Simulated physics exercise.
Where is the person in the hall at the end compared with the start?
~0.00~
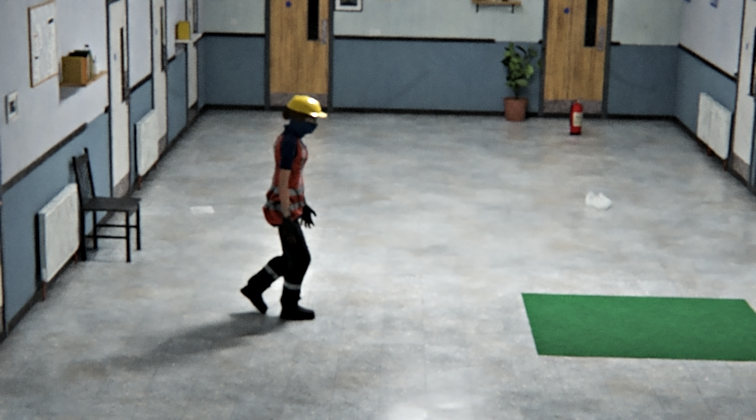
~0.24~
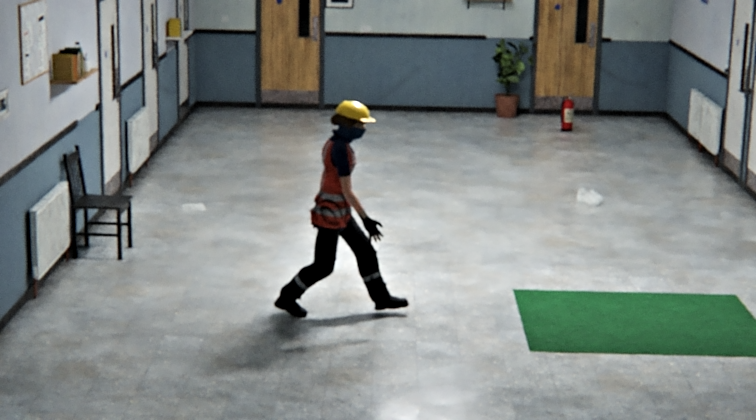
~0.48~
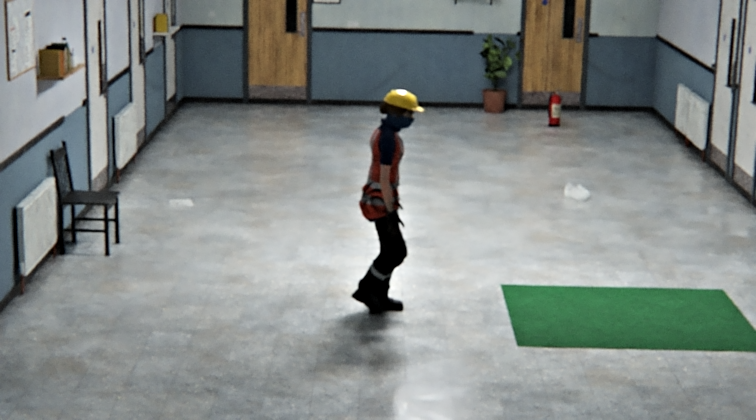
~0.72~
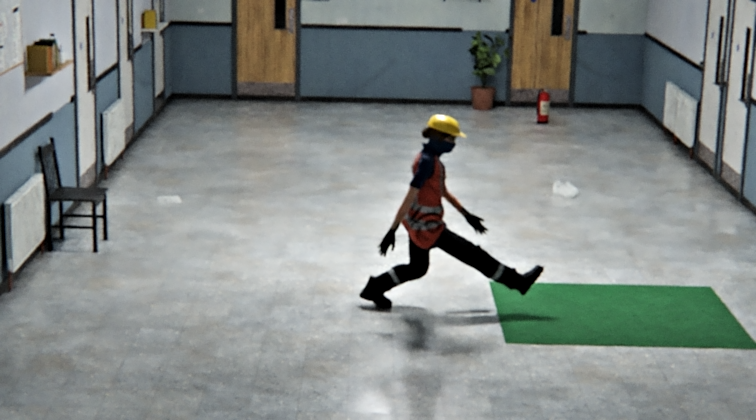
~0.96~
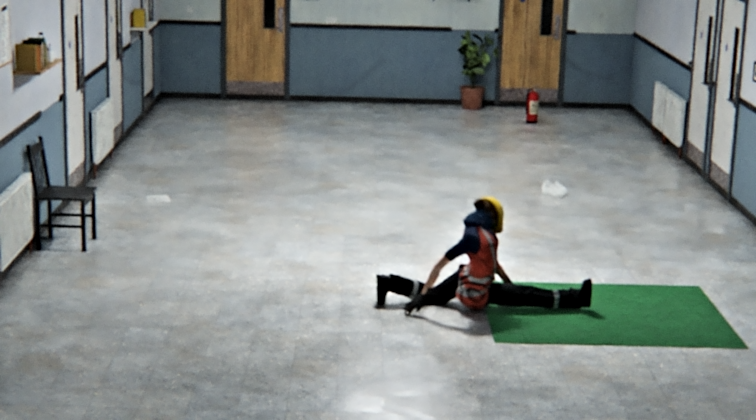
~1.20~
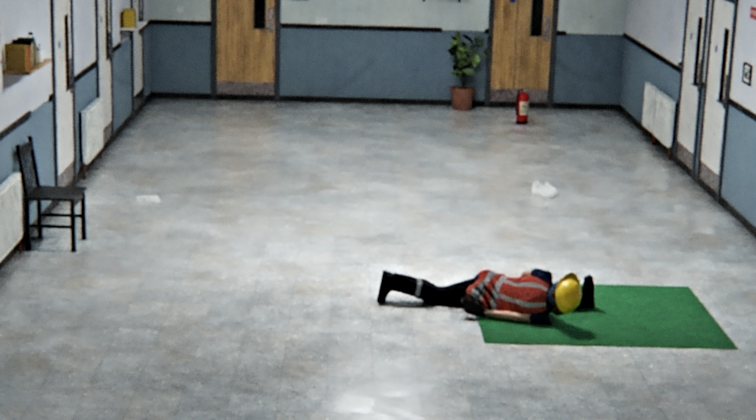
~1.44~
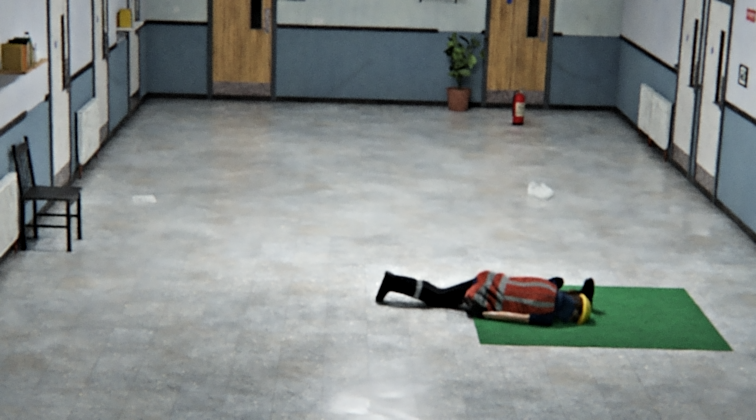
At the start the person is upright on the bare floor, well to the left of the green mat. By the end they are farther right, lying face down with their upper body on the mat.
